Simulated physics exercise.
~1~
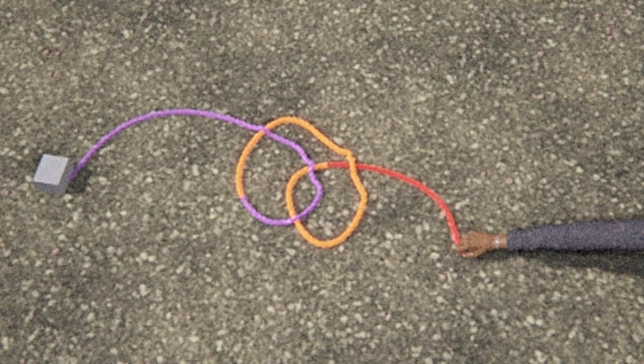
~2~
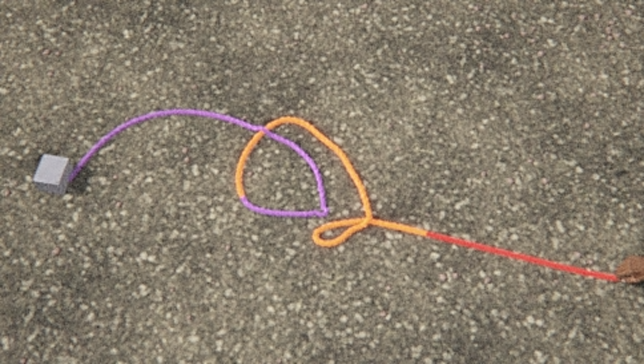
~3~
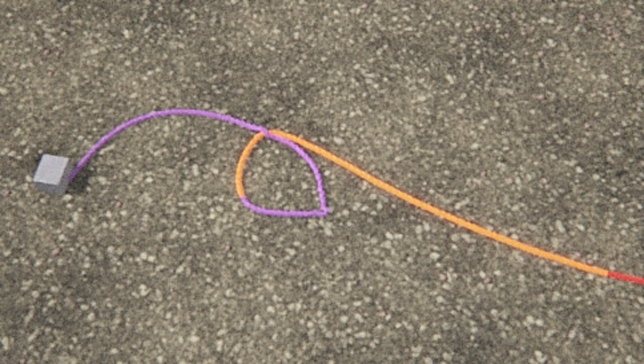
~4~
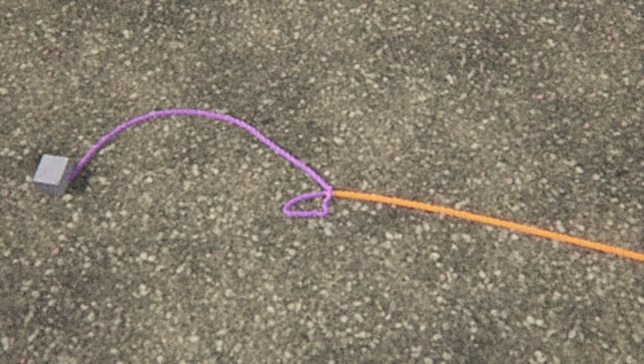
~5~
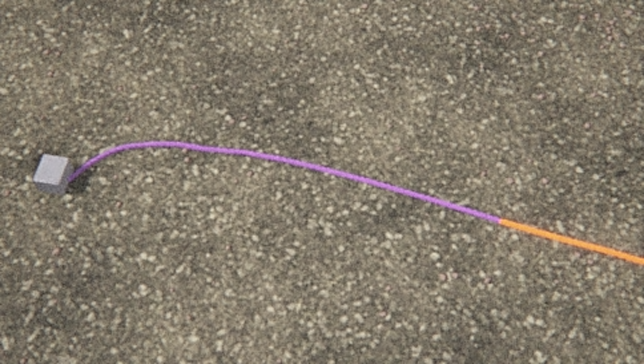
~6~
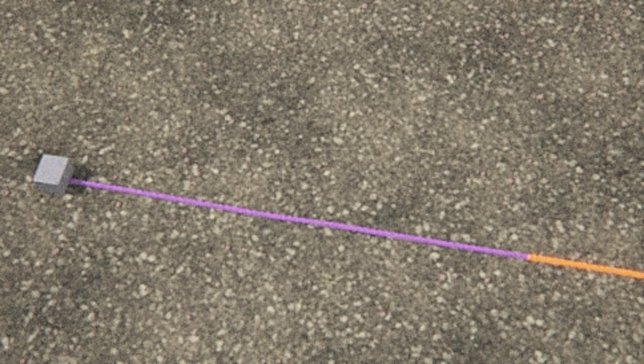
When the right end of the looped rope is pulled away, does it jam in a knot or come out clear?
It comes out clear. The loops shrink and open one after another, and the rope ends up straight from the grey block.
